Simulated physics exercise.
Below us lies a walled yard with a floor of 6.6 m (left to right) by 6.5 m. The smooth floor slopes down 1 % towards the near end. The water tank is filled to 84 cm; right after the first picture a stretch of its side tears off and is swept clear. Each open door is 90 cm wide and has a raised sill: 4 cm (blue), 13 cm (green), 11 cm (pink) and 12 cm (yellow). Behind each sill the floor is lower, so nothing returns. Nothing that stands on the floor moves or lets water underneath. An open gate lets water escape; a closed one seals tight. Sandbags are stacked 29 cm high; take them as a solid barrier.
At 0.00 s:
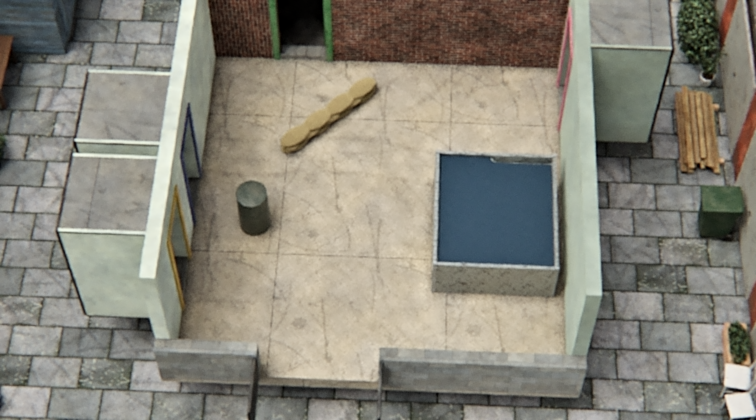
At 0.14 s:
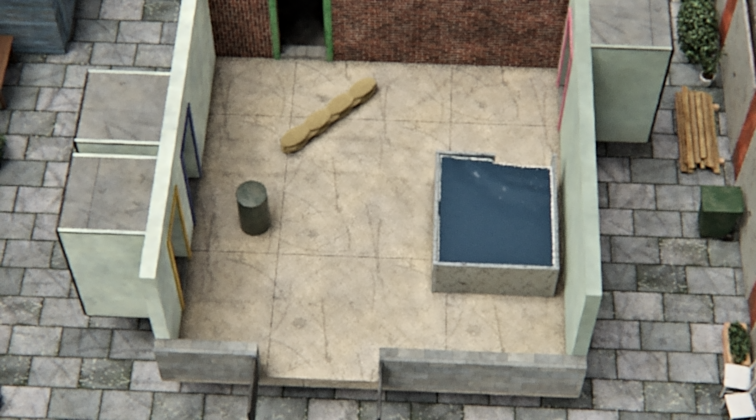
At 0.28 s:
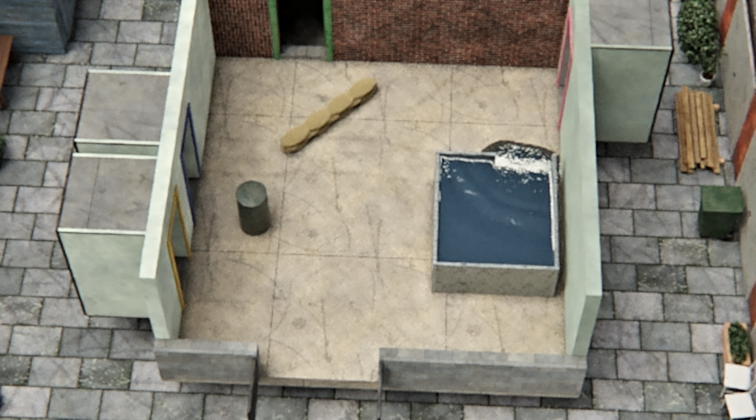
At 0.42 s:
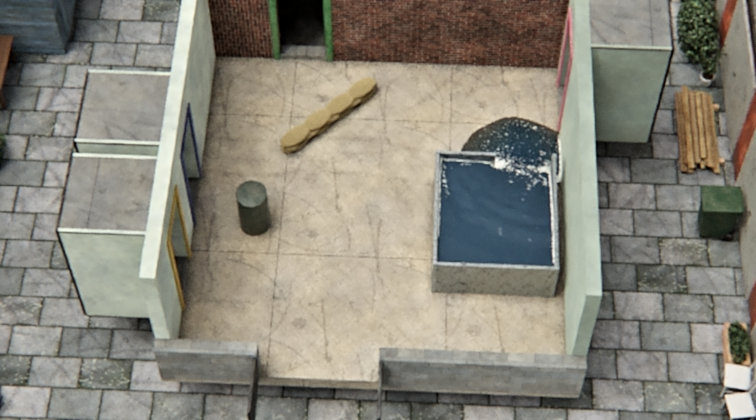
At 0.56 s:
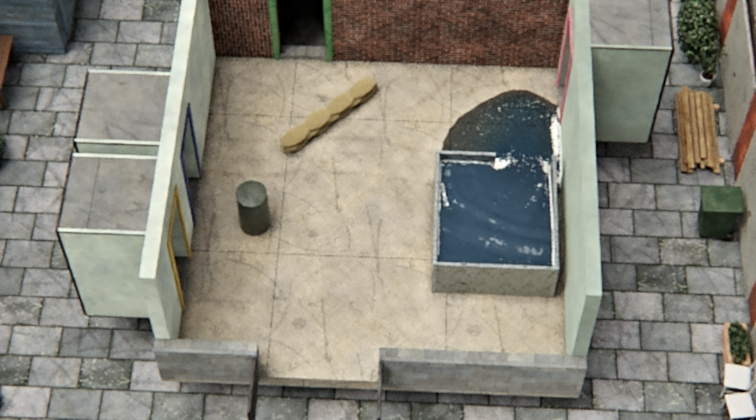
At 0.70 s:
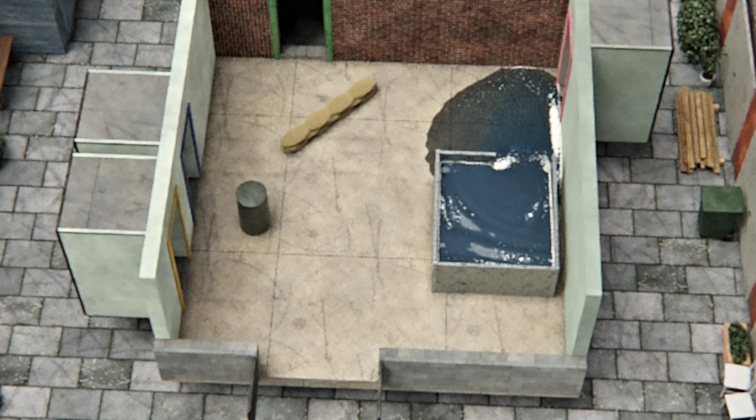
We see a walled yard with a square tank of dark blue water; its far side opens, and water pours out behind it, spreading across the pale floor in a widening pool toward the brick back wall.
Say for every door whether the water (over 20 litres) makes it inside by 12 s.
The water let in: At the blue door it passes the limit; at the green door it keeps below the limit; at the pink door it passes the limit; at the yellow door it stays under the limit.
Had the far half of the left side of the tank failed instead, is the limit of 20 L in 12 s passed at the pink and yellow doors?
Against that limit: Pink under, yellow over.
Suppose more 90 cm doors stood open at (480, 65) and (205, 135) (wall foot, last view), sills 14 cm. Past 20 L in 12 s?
In turn: Above, under.
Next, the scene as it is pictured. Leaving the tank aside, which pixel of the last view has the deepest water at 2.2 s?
Around (544, 85).
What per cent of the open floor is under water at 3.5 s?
About 45 per cent.
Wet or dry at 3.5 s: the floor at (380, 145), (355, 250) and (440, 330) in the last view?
In turn: Wet, still dry, dry.
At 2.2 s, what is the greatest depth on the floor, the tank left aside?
Up to some 50 cm.
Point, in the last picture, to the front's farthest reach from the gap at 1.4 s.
At about (393, 65).
After 1.4 s water covers 15 % of the floor and is deepest (60 cm) near (543, 70); blue door not reached, green door not reached, pink door 20 cm at the sill, 10 L in, yellow door not reached.
After 2.2 s water covers 20 % of the floor and is deepest (50 cm) near (544, 85); blue door not reached, green door 2 cm at the sill, 0 L in, pink door 29 cm at the sill, 60 L in, yellow door not reached.
After 3.5 s water covers 45 % of the floor and is deepest (34 cm) near (373, 87); blue door not reached, green door 10 cm at the sill, 0 L in, pink door 26 cm at the sill, 193 L in, yellow door not reached.
After 7.0 s water covers 85 % of the floor and is deepest (20 cm) near (266, 210); blue door 11 cm at the sill, 26 L in, green door 4 cm at the sill, 0 L in, pink door 17 cm at the sill, 362 L in, yellow door 6 cm at the sill, 0 L in.
After 12.0 s water covers 95 % of the floor and is deepest (12 cm) near (176, 360); blue door 7 cm at the sill, 91 L in, green door 3 cm at the sill, 0 L in, pink door 8 cm at the sill, 384 L in, yellow door 10 cm at the sill, 1 L in.
